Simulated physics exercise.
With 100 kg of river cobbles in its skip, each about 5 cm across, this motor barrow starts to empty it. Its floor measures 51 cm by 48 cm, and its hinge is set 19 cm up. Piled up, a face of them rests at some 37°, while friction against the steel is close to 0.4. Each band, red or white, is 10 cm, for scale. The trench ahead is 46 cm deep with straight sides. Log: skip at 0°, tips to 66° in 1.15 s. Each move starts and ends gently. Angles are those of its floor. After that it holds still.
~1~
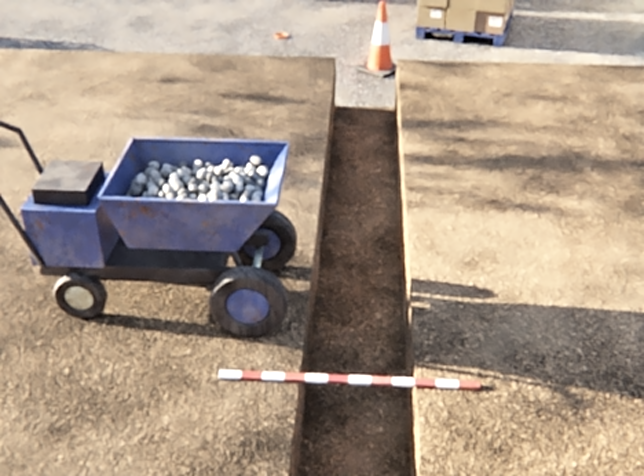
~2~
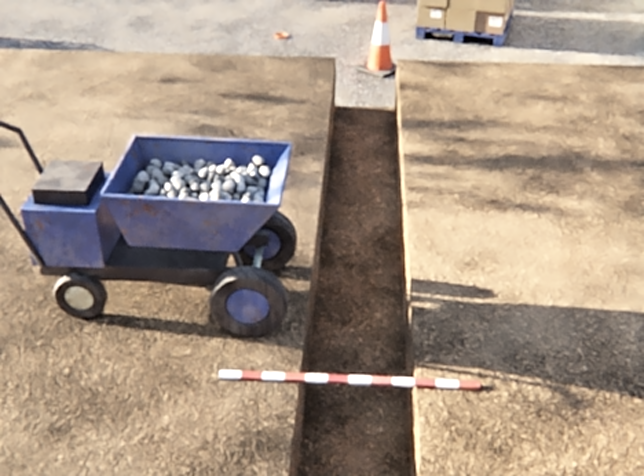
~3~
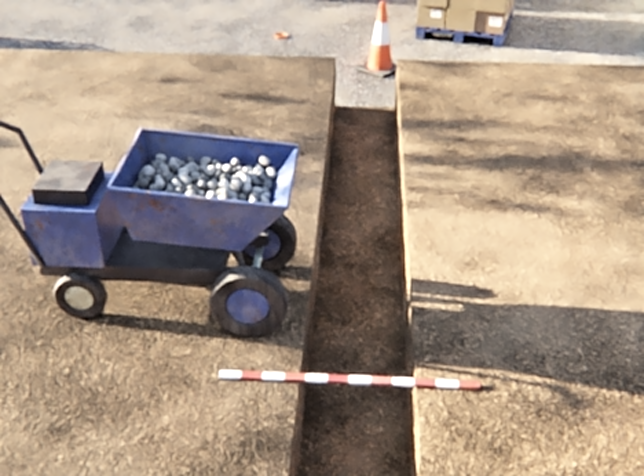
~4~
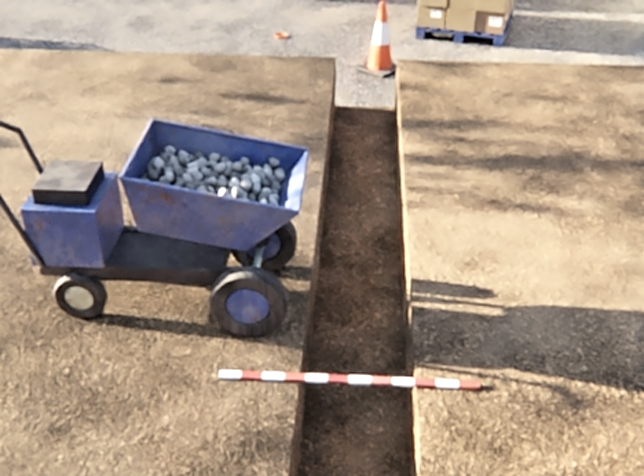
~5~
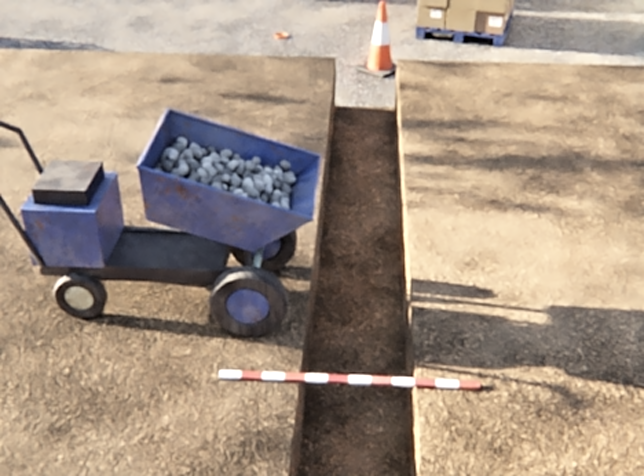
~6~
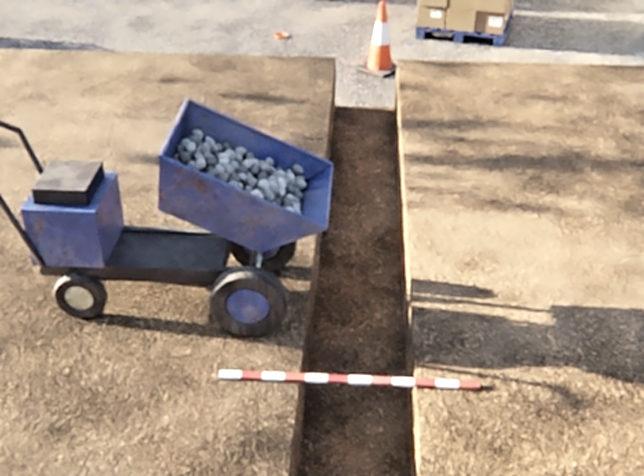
The blue skip on a small motor barrow, loaded with grey stones, slowly tilted toward the narrow trench on its right, its back end rising while the wheels stayed still.
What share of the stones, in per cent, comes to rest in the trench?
About 65 per cent of the stones finish in the trench.
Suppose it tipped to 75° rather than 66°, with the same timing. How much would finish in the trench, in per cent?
It would be close to 65 percent.
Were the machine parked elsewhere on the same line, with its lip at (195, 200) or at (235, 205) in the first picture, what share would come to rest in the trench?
90 %, then 85 %.
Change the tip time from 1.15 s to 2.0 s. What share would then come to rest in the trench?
Roughly 70 per cent.
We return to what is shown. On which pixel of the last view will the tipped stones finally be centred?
Their centre sits close to (391, 362).
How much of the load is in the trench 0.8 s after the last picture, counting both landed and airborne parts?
By then, around 15 percent.
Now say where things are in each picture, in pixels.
The first frame shows lip at (277, 205), floor tilted 0°, highest stones at (195, 176).
The second frame shows lip at (279, 206), floor tilted 1°, highest stones at (197, 174).
In the third frame, the skip is at 5°, its lip at (287, 208); the top of the load is at (177, 171).
The fourth frame shows lip at (299, 213), floor tilted 10°, highest stones at (172, 165).
In the fifth frame, the skip is at 17°, its lip at (312, 219); the top of the load is at (180, 156).
The sixth frame shows lip at (327, 229), floor tilted 25°, highest stones at (193, 145).
Then, 0.4 s after the last picture the floor is at 56°, 100 % in the skip; the foremost stones are at (346, 246).
Then, 0.8 s after the last picture the floor is at 66°, 83 % in the skip, 13 % in the trench, 3 % past the trench; the foremost stones are at (429, 309).
Then, 1.1 s after the last picture the floor is at 66°, 48 % in the skip, 29 % in the trench, 23 % past the trench; the foremost stones are at (499, 296).
Then, 3.1 s after the last picture the floor is at 66°, 9 % in the skip, 65 % in the trench, 26 % past the trench; the foremost stones are at (544, 284).
